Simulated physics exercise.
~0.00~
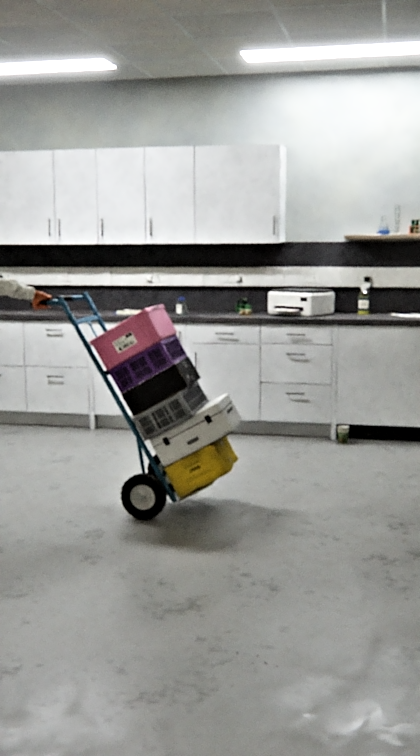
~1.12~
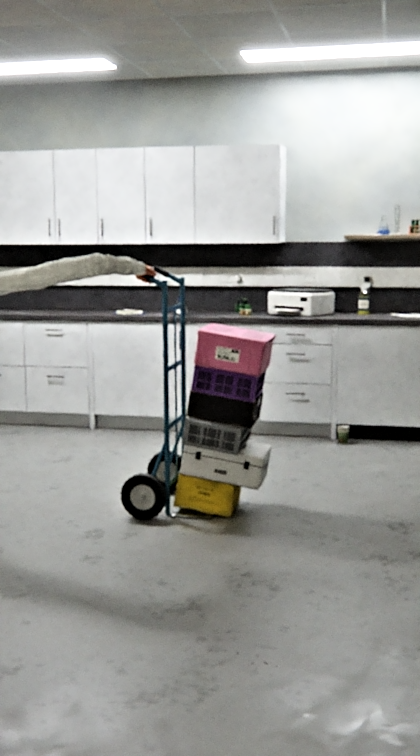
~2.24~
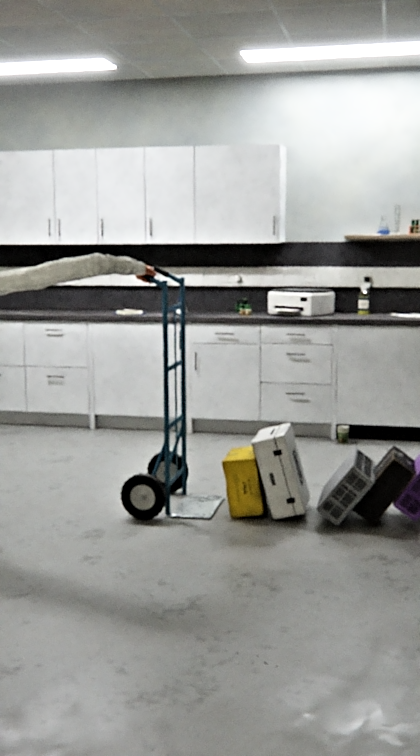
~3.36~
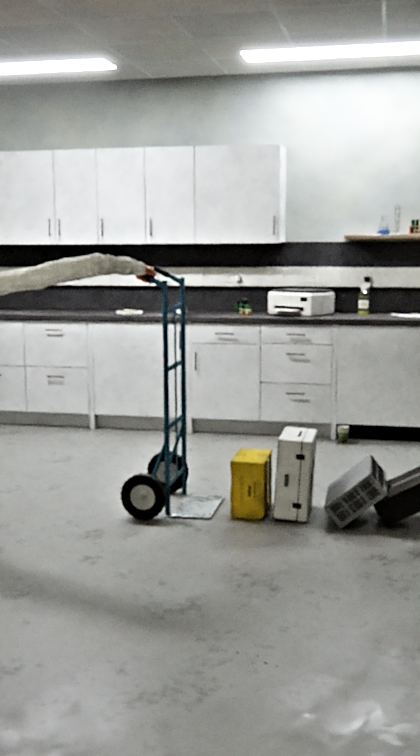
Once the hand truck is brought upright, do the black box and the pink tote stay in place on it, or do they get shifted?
Both the black box and the pink tote get shifted, coming off the hand truck toward the right.
